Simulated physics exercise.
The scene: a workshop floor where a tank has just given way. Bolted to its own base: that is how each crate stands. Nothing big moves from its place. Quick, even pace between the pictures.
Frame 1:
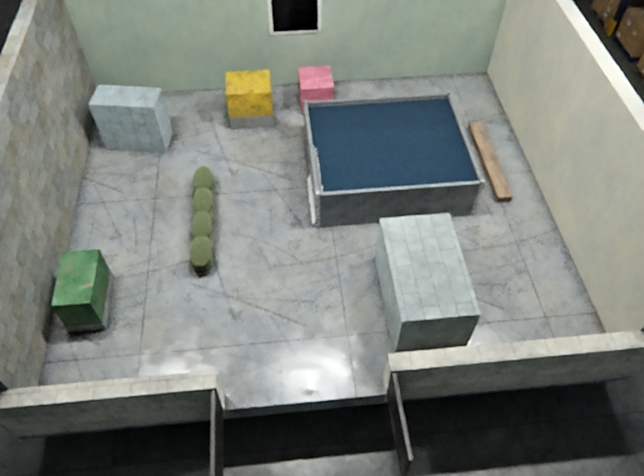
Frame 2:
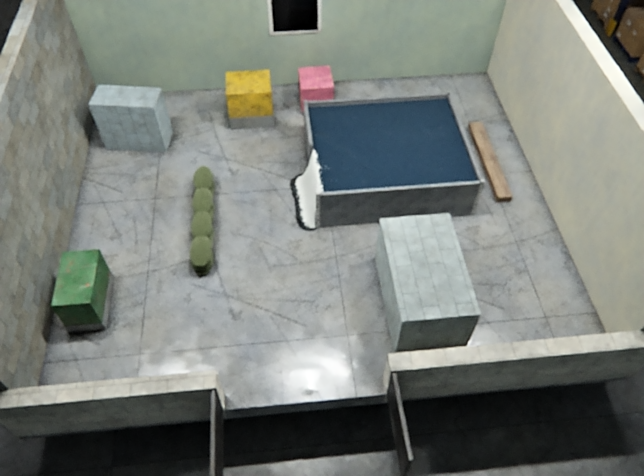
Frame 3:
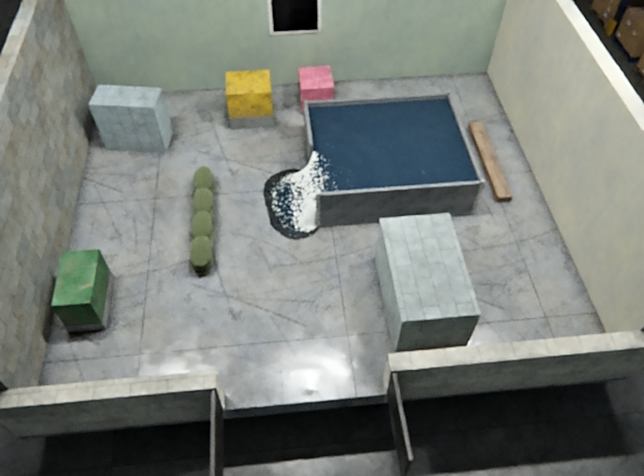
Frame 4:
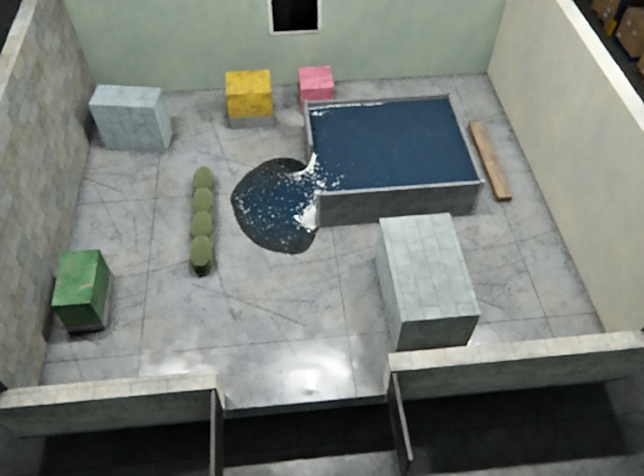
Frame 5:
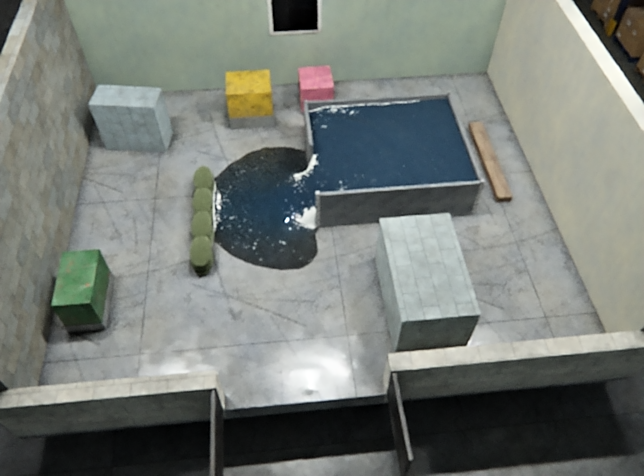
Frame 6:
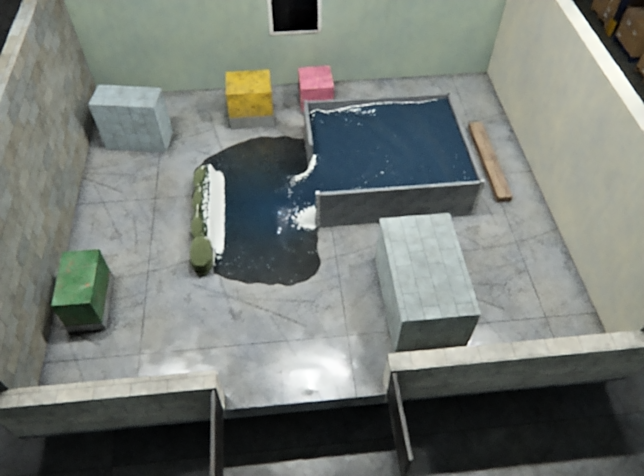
A workshop floor enclosed by pale walls is seen from high above by a still camera. A walled tank of dark blue water stands right of centre, with yellow and pink crates behind, a plank to its right, grey blocks at upper left and lower right, a green crate at left and a row of rounded bushes. Water bursts from the tank's left side, spreads leftward in a widening dark pool and foams white against the bushes.
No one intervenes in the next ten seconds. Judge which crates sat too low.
The yellow crate was not too low. The green crate was not too low. The pink crate was too low.
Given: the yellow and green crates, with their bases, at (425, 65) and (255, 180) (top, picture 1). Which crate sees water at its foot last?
It's the yellow one.
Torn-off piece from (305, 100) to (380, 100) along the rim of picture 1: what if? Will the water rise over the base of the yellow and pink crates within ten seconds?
My take: The yellow one gets flooded, while the pink one gets flooded.
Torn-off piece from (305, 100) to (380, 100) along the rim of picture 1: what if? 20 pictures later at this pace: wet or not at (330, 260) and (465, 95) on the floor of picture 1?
Waterless, submerged.
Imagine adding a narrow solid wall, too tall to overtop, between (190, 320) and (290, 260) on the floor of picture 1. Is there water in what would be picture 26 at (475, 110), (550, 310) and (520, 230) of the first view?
Taking the three spots in order: Spared, spared, spared.
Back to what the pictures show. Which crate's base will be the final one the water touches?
I'd say the green one is last.
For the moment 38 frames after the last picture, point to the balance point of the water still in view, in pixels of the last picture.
I'd put my finger on (280, 193).
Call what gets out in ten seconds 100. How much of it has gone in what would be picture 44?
My figure is about 60 in a hundred.
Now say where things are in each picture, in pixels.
The water tank at (388, 143) is whole and still, in the first picture.
Water pours out at (316, 189) and has run to (300, 178), in the second picture.
Water pours out at (316, 191) and has run to (274, 179), in the third picture.
Water pours out at (316, 192) and has run to (237, 194), in the fourth picture.
Water pours out at (316, 192) and has run to (217, 181), in the fifth picture.
Water pours out at (316, 192) and has run to (200, 170), in the sixth picture.
A moment on, water covers 20 % of the floor; the yellow crate water round its plinth, the green crate not reached, the pink crate not reached.
Next, water covers 35 % of the floor; the yellow crate water round its plinth, the green crate not reached, the pink crate water round its plinth.
Then, water covers 50 % of the floor; the yellow crate water round its plinth, the green crate water round its plinth, the pink crate water round its plinth.
Later, water covers 70 % of the floor; the yellow crate water round its plinth, the green crate water round its plinth, the pink crate water round its plinth.
In the end, water covers 80 % of the floor; the yellow crate stayed above the water, the green crate stayed above the water, the pink crate was topped.
